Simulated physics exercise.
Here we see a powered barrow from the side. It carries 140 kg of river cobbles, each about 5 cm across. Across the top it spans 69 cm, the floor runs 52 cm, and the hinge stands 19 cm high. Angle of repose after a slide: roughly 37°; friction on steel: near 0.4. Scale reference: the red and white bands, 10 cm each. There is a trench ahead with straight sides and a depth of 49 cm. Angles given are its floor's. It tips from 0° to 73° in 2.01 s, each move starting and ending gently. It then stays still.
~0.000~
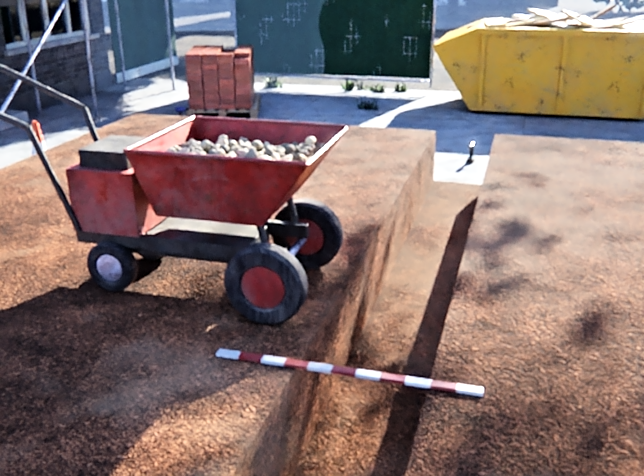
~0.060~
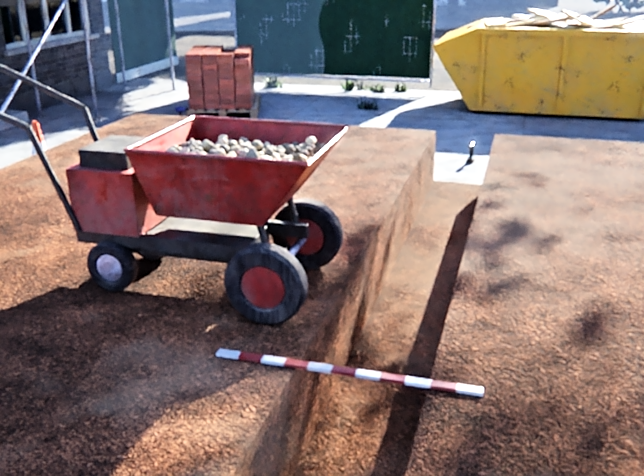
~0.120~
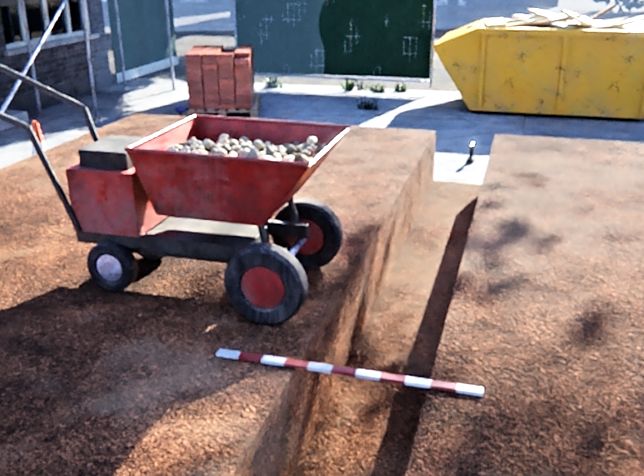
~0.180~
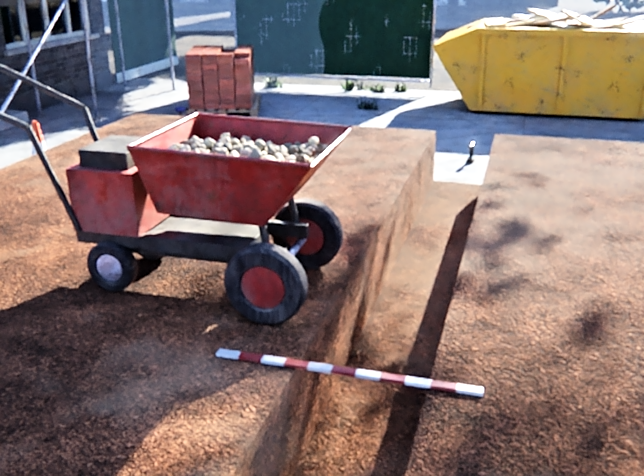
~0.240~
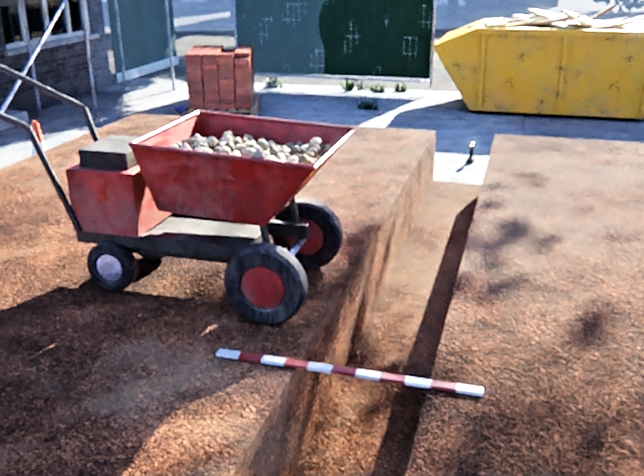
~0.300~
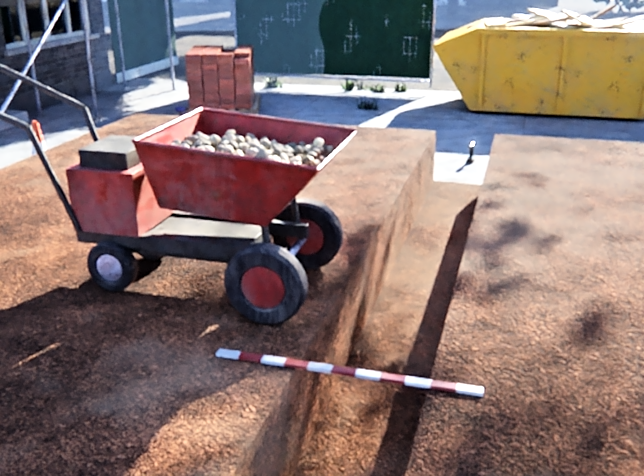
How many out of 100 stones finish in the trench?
About 62 of them.
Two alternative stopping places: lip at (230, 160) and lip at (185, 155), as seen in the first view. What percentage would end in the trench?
Roughly 100 percent for the first, and 75 percent for the second.
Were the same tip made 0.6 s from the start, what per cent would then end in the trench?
It would come to roughly 35 per cent.
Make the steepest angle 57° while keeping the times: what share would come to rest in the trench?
Some 40% would finish there.
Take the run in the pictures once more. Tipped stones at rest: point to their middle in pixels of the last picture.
The resting stones are centred at roughly (430, 379).
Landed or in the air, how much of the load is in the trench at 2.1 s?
Some 25 per cent.
After 1.5 s the floor is at 62°; 99 % in the tray; the foremost stones are at (426, 285).
After 2.1 s the floor is at 73°; 47 % in the tray, 26 % in the trench, 27 % past the trench; the foremost stones are at (549, 322).
After 2.5 s the floor is at 73°; 19 % in the tray, 41 % in the trench, 39 % past the trench; the foremost stones are at (600, 320).
After 4.4 s the floor is at 73°; 0 % in the tray, 62 % in the trench, 38 % past the trench; the foremost stones are at (615, 313).
